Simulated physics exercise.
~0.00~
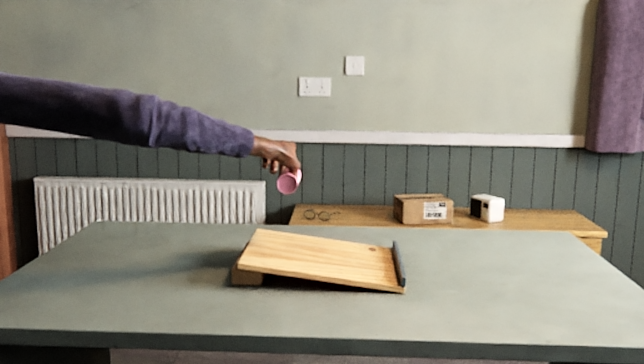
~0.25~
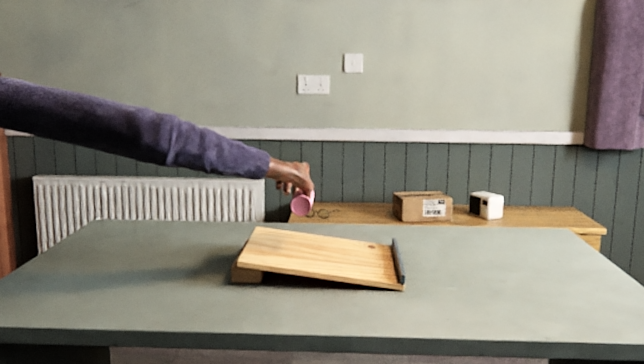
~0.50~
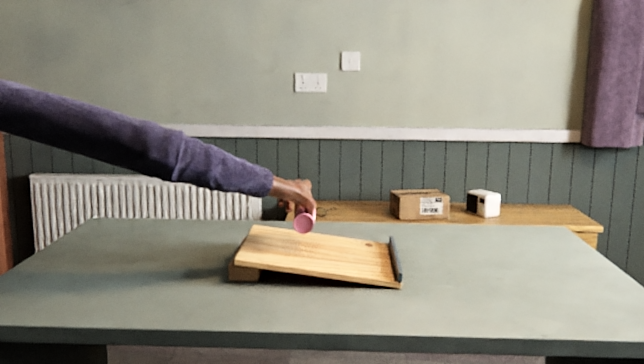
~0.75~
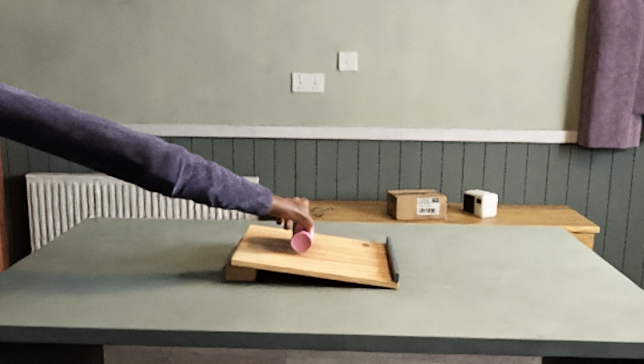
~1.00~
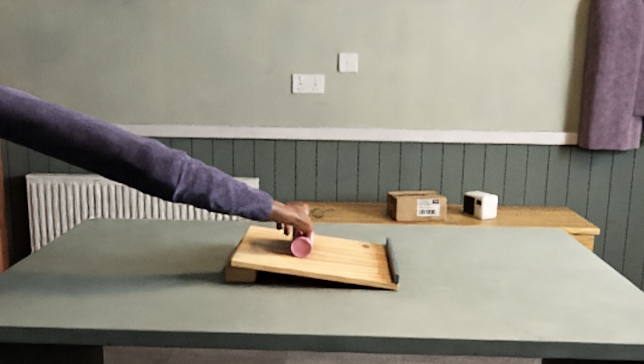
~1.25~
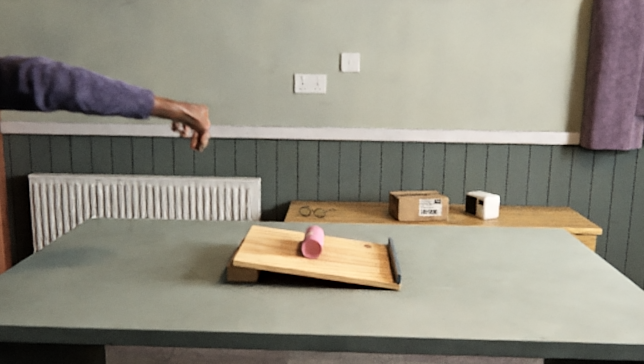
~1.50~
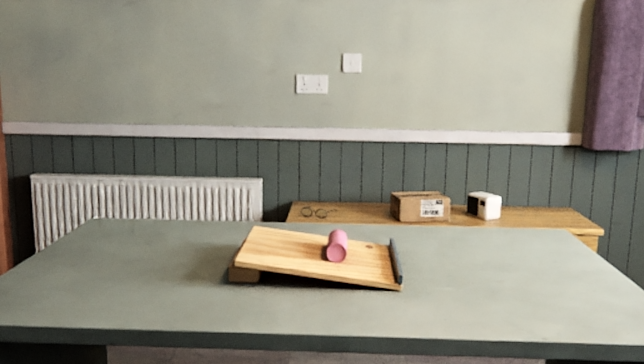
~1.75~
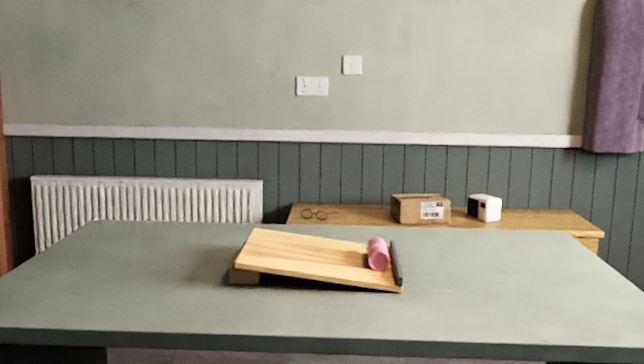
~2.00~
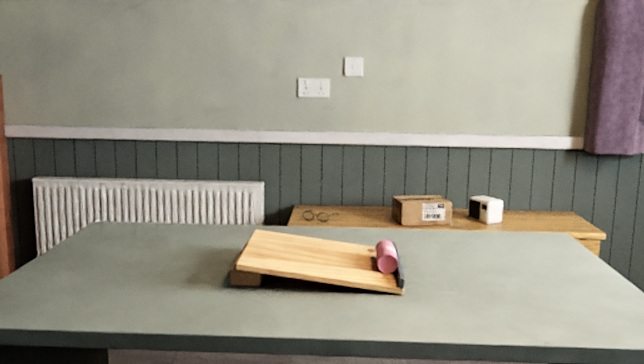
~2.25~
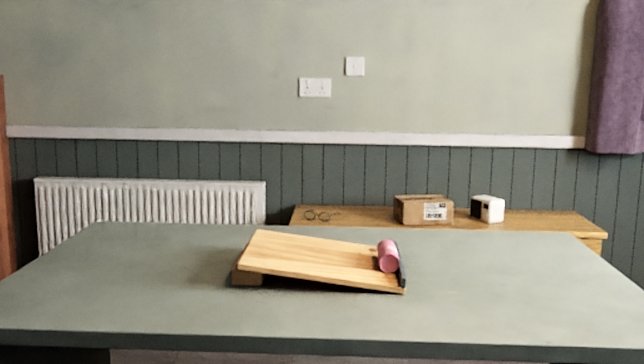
A hand releases a pink shaker on a tilted board, and it rolls down against the dark edge.
